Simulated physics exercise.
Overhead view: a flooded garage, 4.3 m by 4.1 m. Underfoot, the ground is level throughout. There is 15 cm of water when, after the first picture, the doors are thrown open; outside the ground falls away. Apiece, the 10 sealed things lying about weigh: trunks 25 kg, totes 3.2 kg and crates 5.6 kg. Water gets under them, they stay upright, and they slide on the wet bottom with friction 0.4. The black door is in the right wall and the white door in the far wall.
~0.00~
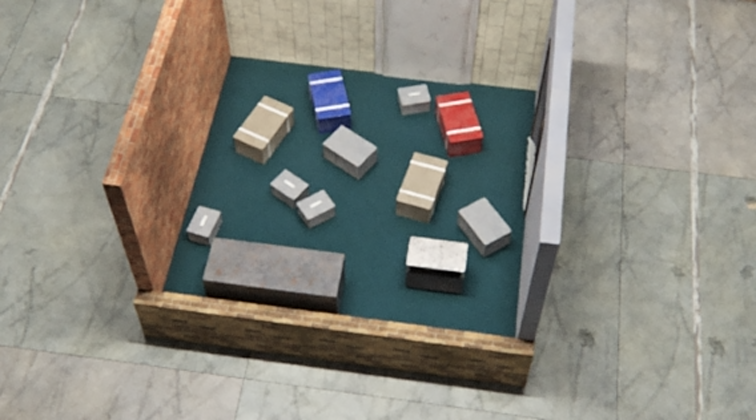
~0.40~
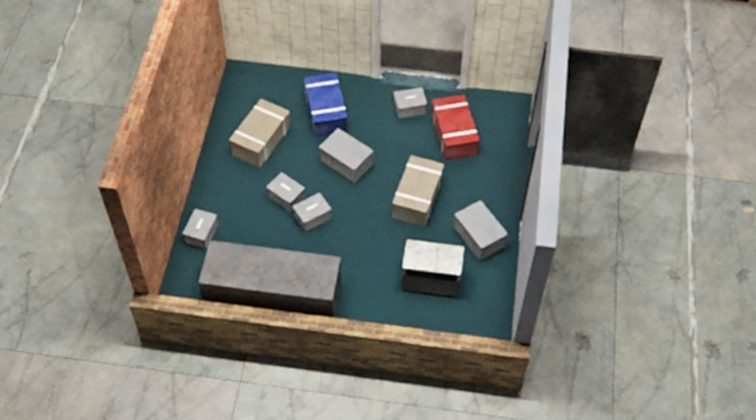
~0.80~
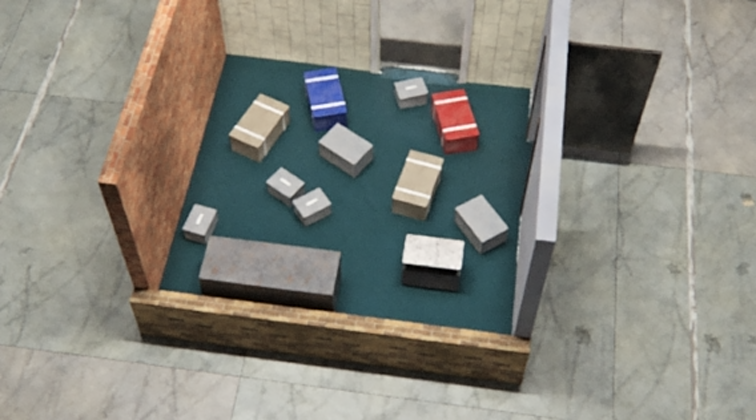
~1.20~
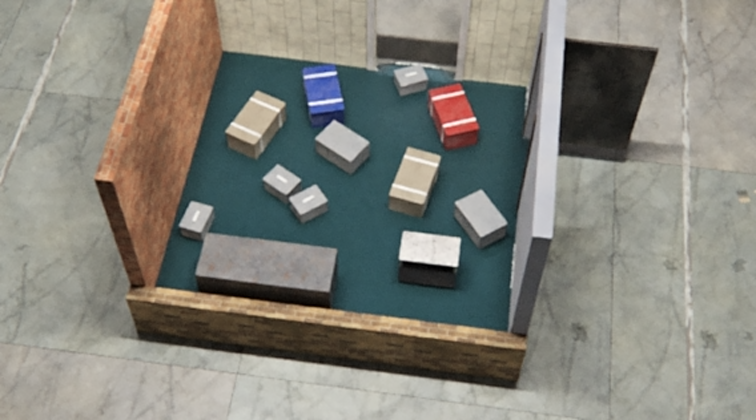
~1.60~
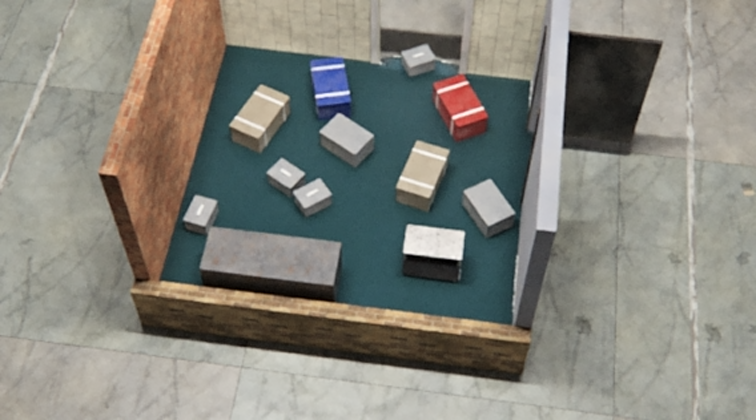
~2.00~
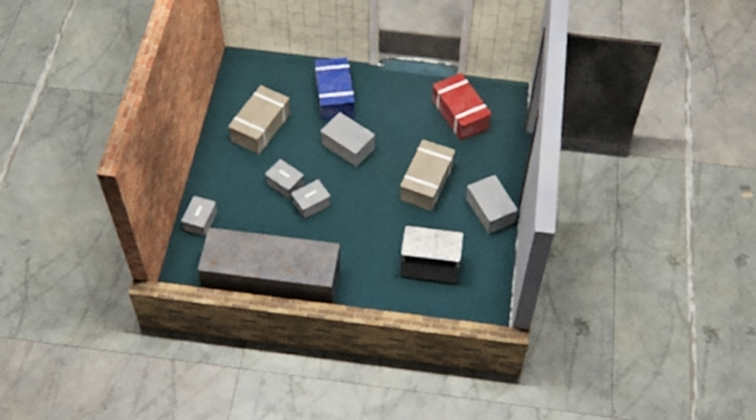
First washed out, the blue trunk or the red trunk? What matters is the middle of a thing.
The blue one goes first.
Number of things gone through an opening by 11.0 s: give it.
4 in total.
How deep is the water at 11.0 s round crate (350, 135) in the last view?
Around 7 centimetres.
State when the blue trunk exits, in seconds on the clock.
At roughly 5.0 seconds.
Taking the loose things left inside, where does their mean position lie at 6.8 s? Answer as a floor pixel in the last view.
About (365, 143).
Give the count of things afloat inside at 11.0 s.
5 at that moment.
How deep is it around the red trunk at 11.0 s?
Depth: About 6 cm.
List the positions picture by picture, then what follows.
The first frame shows the blue trunk at (329, 94), afloat; the red trunk at (459, 117), afloat; 15 cm deep round most things; 0 of 10 have shifted.
The second frame shows the blue trunk at (325, 97), afloat; the red trunk at (455, 120) floats; about 2380 L in view; 0 of 10 have shifted.
The third frame shows the blue trunk at (325, 92) floats; the red trunk at (455, 114), afloat; 15 cm deep round most things; 1 of 10 have shifted.
The fourth frame shows the blue trunk at (323, 89) floats; the red trunk at (454, 109) floats, 7 cm from its start; about 2270 L in view; 3 of 10 have shifted.
The fifth frame shows the blue trunk at (330, 81) floats, 8 cm from its start; the red trunk at (460, 100), afloat, 13 cm from its start; about 2210 L in view; 5 of 10 have shifted.
The sixth frame shows the blue trunk at (334, 81), afloat, 15 cm from its start; the red trunk at (462, 99) floats, 20 cm from its start; 13 cm deep round most things; 6 of 10 have shifted.
After 3.0 s the blue trunk is near (354, 79), 0.4 m from its start, afloat; the red trunk is near (476, 88), 0.5 m from its start, afloat; 1 of 10 are out; 9 afloat.
After 6.8 s the blue trunk has gone out (at 5.2 s); the red trunk is near (471, 74), 0.7 m from its start, afloat; 4 of 10 are out; 6 afloat.
After 11.0 s the blue trunk has gone out (at 5.2 s); the red trunk is near (449, 71), 0.7 m from its start, aground; 4 of 10 are out; 5 afloat.
After 15.0 s the blue trunk has gone out (at 5.2 s); the red trunk is near (448, 71), 0.7 m from its start, aground; 4 of 10 are out; 4 afloat.
